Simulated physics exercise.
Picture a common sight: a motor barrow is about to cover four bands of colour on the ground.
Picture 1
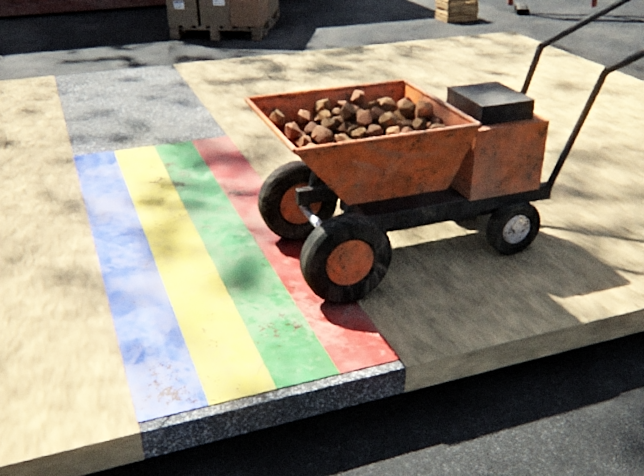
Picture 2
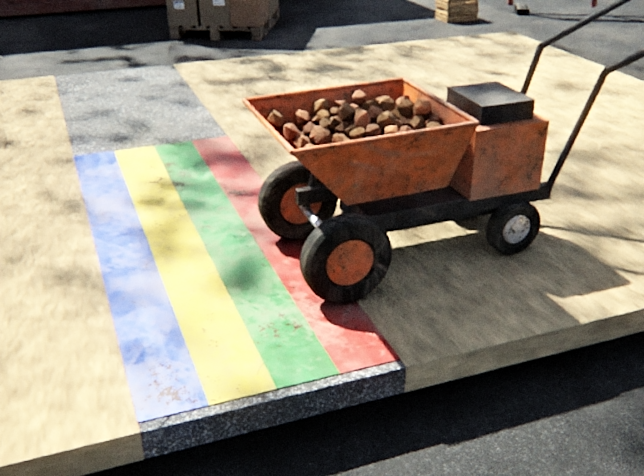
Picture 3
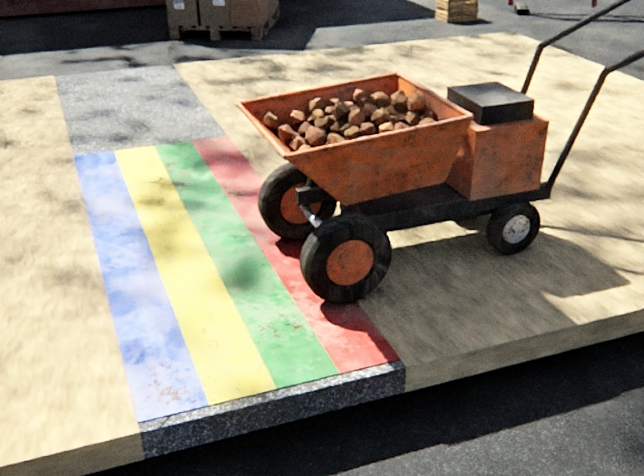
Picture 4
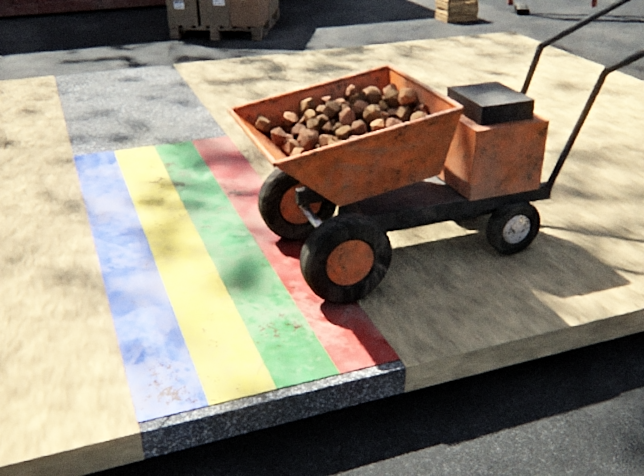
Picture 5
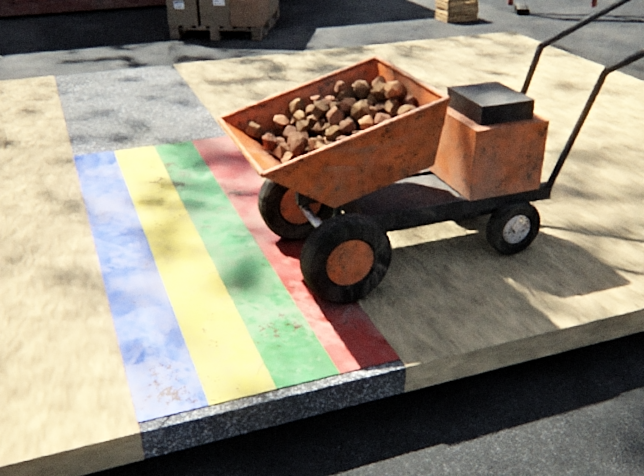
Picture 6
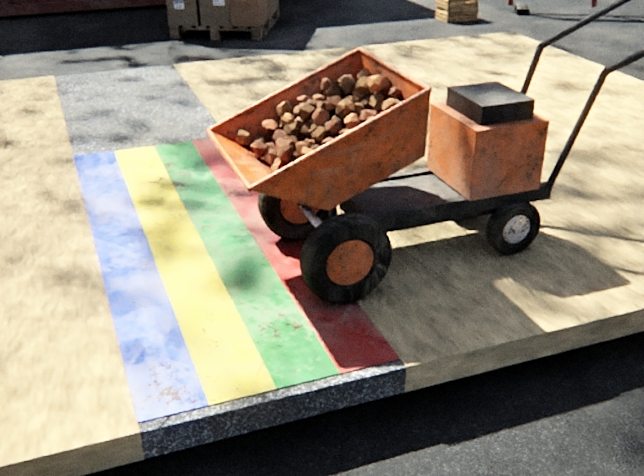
Orange skip of a motor barrow, loaded with brown clods, tilting forward to the left beside red, green, yellow and blue strips.
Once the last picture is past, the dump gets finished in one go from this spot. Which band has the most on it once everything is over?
Blue.
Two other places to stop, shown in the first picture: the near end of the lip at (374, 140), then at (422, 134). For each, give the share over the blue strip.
Roughly 20 per cent, and 10 per cent.
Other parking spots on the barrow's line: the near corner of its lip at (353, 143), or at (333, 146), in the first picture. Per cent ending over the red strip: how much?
Try 1: 0 %. Try 2: 0 %.
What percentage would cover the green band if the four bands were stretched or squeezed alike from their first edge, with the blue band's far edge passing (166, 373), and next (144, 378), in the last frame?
First case 0 per cent, second case 0 per cent.
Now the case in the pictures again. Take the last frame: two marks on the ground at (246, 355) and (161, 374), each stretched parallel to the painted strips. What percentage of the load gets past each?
First roughly 70 percent, then 40 percent.
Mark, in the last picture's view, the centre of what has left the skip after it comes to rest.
Once nothing moves, the middle sits near (122, 291).
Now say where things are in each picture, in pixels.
The first picture shows lip of the skip at (295, 151), level; top of the load at (388, 122), clay clods; red strip at (344, 328); green strip at (286, 341); yellow strip at (225, 355); blue strip at (160, 369).
The second picture shows lip of the skip at (293, 153), tipped barely; top of the load at (386, 121).
The third picture shows lip of the skip at (286, 157), tipped barely; top of the load at (380, 118).
The fourth picture shows lip of the skip at (276, 164), tipped a little; top of the load at (376, 111).
The fifth picture shows lip of the skip at (263, 175), tipped clearly; top of the load at (383, 110).
The sixth picture shows lip of the skip at (250, 189), tipped clearly; top of the load at (369, 104); red strip at (344, 328); green strip at (286, 341); yellow strip at (225, 355); blue strip at (160, 369).
Soon after the last picture, skip tipped steeply; all in the skip.
A little later, skip tipped right over; about two thirds in the skip; a small part over the yellow strip; about a quarter over the blue strip; a stray few off the paint.
Later still, skip tipped right over; about a third in the skip; a small part over the yellow strip; about a third over the blue strip; about a quarter off the paint.
At rest, skip tipped right over; about a third in the skip; none over the red strip; none over the green strip; a small part over the yellow strip; about a third over the blue strip; about a quarter off the paint.
